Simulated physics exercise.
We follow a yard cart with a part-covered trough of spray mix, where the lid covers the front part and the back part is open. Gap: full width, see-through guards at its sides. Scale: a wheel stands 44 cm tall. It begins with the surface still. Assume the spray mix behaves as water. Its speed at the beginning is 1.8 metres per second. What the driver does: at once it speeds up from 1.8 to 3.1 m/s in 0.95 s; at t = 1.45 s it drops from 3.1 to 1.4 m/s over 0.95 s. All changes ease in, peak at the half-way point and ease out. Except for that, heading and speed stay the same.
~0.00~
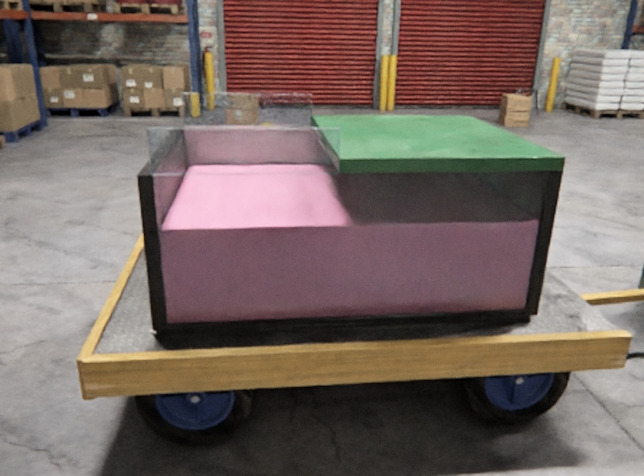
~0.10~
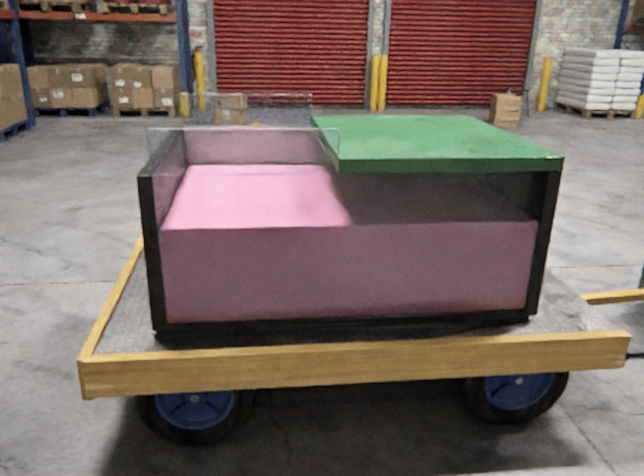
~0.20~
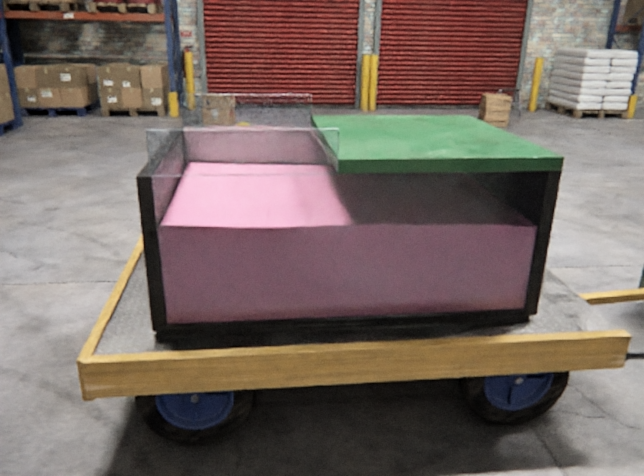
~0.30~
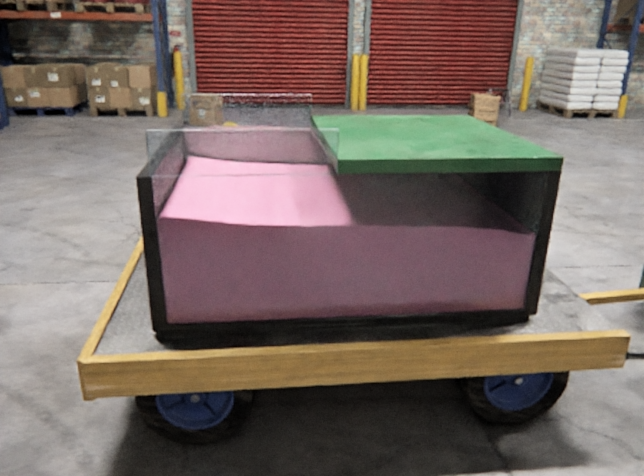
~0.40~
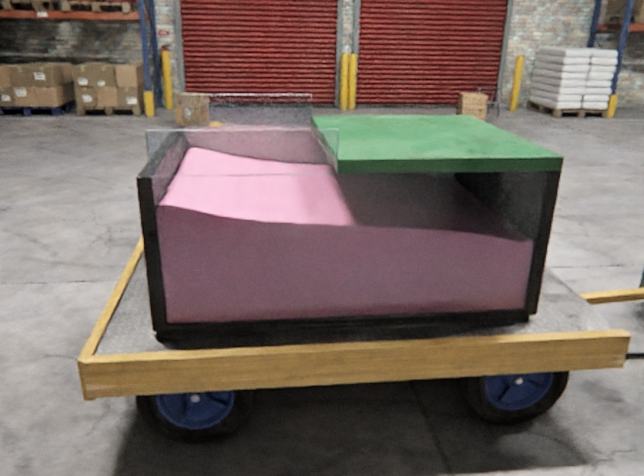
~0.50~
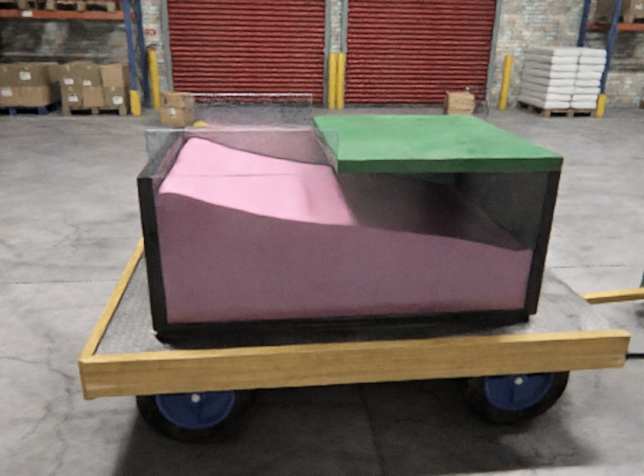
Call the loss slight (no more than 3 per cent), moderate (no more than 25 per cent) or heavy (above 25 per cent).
Slight.
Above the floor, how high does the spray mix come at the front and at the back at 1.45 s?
Level, front = 54 cm; level, back = 28 cm.
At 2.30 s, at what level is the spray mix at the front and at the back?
I'd put it at about 50 cm in front and about 18 cm behind.
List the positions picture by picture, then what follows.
The first picture shows level at the front (510, 224); level at the back (200, 230); the front is on the right; the opening runs from (151, 162) to (339, 161); a wheel hub at (194, 404).
The second picture shows level at the front (509, 224); level at the back (199, 230).
The third picture shows level at the front (508, 227); level at the back (199, 228).
The fourth picture shows level at the front (507, 234); level at the back (198, 222).
The fifth picture shows level at the front (506, 242); level at the back (198, 214).
The sixth picture shows level at the front (505, 250); level at the back (197, 202); a wheel hub at (195, 403).
By 1.45 s the surface stands 54 cm on the front, 28 cm on the back; the loss stands at 1 per cent, over the back.
By 2.30 s the surface stands 50 cm on the front, 18 cm on the back; the loss stands at 1 per cent, over the back.
By 3.20 s the surface stands 23 cm on the front, 43 cm on the back; the loss stands at 1 per cent, over the back.
By 5.28 s the loss stands at 1 per cent, over the back, 3 of 437 litres.
